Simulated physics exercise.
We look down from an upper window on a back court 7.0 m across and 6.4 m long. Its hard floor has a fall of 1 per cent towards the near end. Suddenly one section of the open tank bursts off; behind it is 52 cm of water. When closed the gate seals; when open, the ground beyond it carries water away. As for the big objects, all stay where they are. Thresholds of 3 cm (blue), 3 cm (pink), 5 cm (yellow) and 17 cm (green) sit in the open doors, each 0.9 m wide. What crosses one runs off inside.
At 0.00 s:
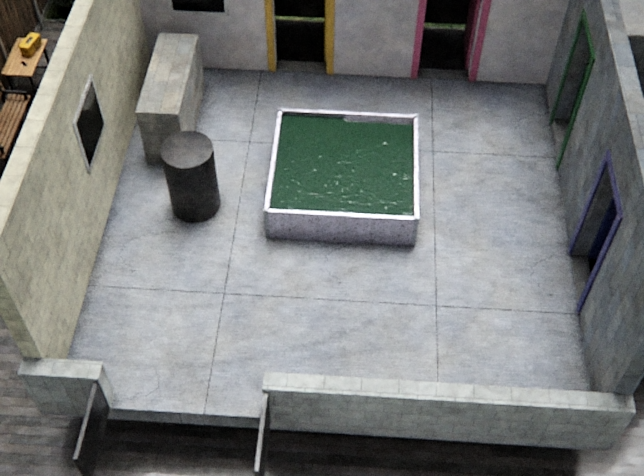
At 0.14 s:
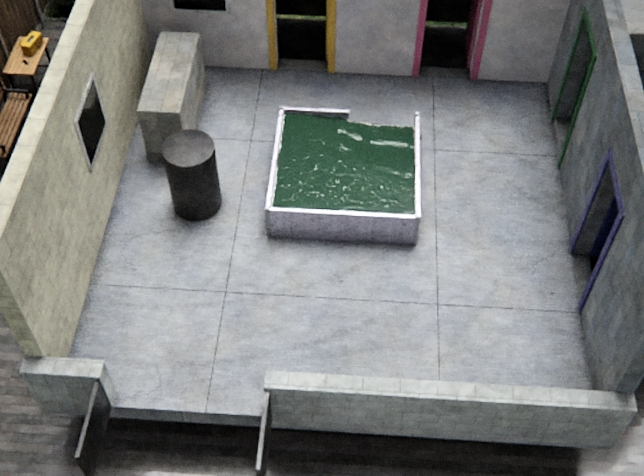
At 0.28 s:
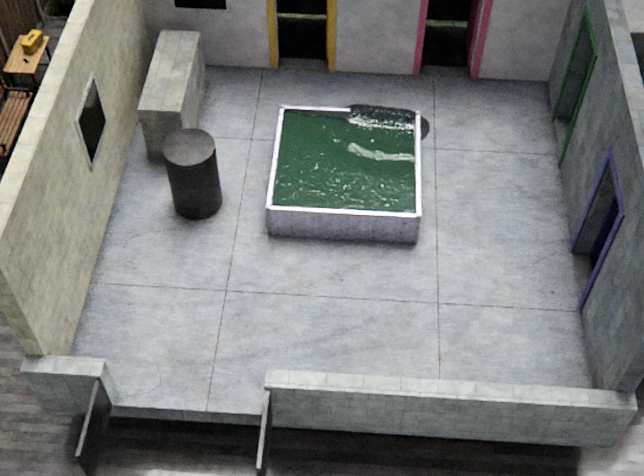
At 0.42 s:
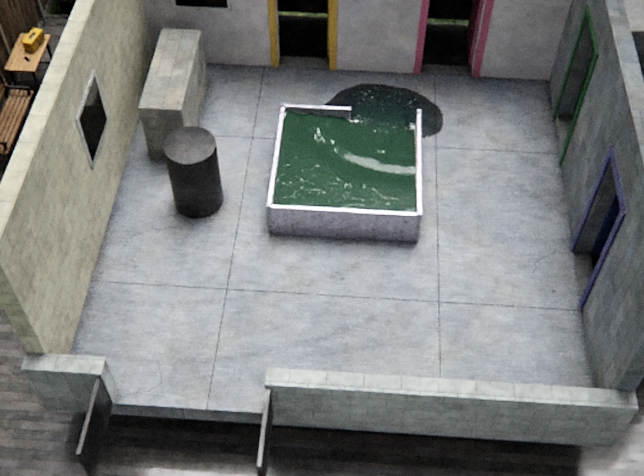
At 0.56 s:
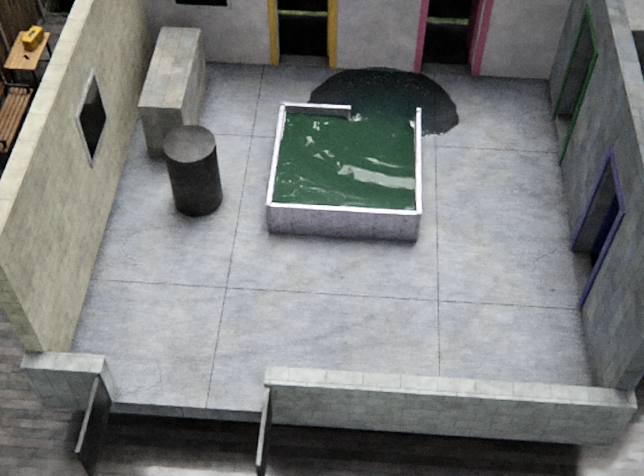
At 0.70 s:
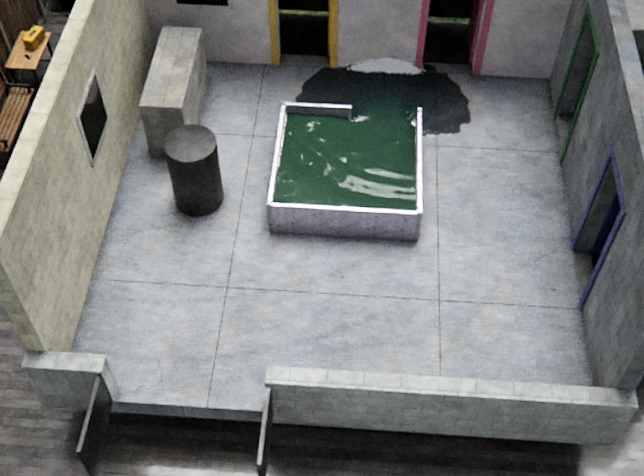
In a walled gray courtyard seen from above, the green water in a square open tank rippled, then poured out through a gap in the far side and spread in a dark patch toward the back wall.
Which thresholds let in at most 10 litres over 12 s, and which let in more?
The blue door lets in at most that; the pink door lets in more; the yellow door lets in more; the green door lets in at most that.
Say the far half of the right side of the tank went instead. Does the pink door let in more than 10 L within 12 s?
Pink: Exceeds.
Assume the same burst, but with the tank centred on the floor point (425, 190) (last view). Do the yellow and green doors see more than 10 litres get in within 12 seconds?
Result - yellow door does not exceed it, green door does not exceed it.
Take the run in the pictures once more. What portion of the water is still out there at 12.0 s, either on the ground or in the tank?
Around 78 per cent of the water.
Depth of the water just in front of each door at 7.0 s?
In cm: Blue 3, pink 8, yellow 5, green 8.
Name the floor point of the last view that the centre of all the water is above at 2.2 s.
The water is centred near (363, 147).
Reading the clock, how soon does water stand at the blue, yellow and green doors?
So blue at 3.8 s, yellow at 0.9 s, and green at 2.4 s.
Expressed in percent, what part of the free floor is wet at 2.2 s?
Some 20 per cent of it.
After 1.4 s water covers 10 % of the floor and is deepest (34 cm) near (389, 74); blue door not reached, pink door 17 cm at the sill, 22 L in, yellow door 10 cm at the sill, 2 L in, green door not reached.
After 2.2 s water covers 20 % of the floor and is deepest (33 cm) near (545, 82); blue door not reached, pink door 17 cm at the sill, 95 L in, yellow door 10 cm at the sill, 11 L in, green door not reached.
After 3.5 s water covers 35 % of the floor and is deepest (24 cm) near (546, 89); blue door not reached, pink door 12 cm at the sill, 181 L in, yellow door 9 cm at the sill, 28 L in, green door 10 cm at the sill, 0 L in.
After 7.0 s water covers 75 % of the floor and is deepest (12 cm) near (547, 96); blue door 3 cm at the sill, 0 L in, pink door 8 cm at the sill, 276 L in, yellow door 5 cm at the sill, 43 L in, green door 8 cm at the sill, 0 L in.
After 12.0 s water covers 95 % of the floor and is deepest (8 cm) near (562, 414); blue door 2 cm at the sill, 0 L in, pink door 5 cm at the sill, 311 L in, yellow door 3 cm at the sill, 44 L in, green door 5 cm at the sill, 0 L in.
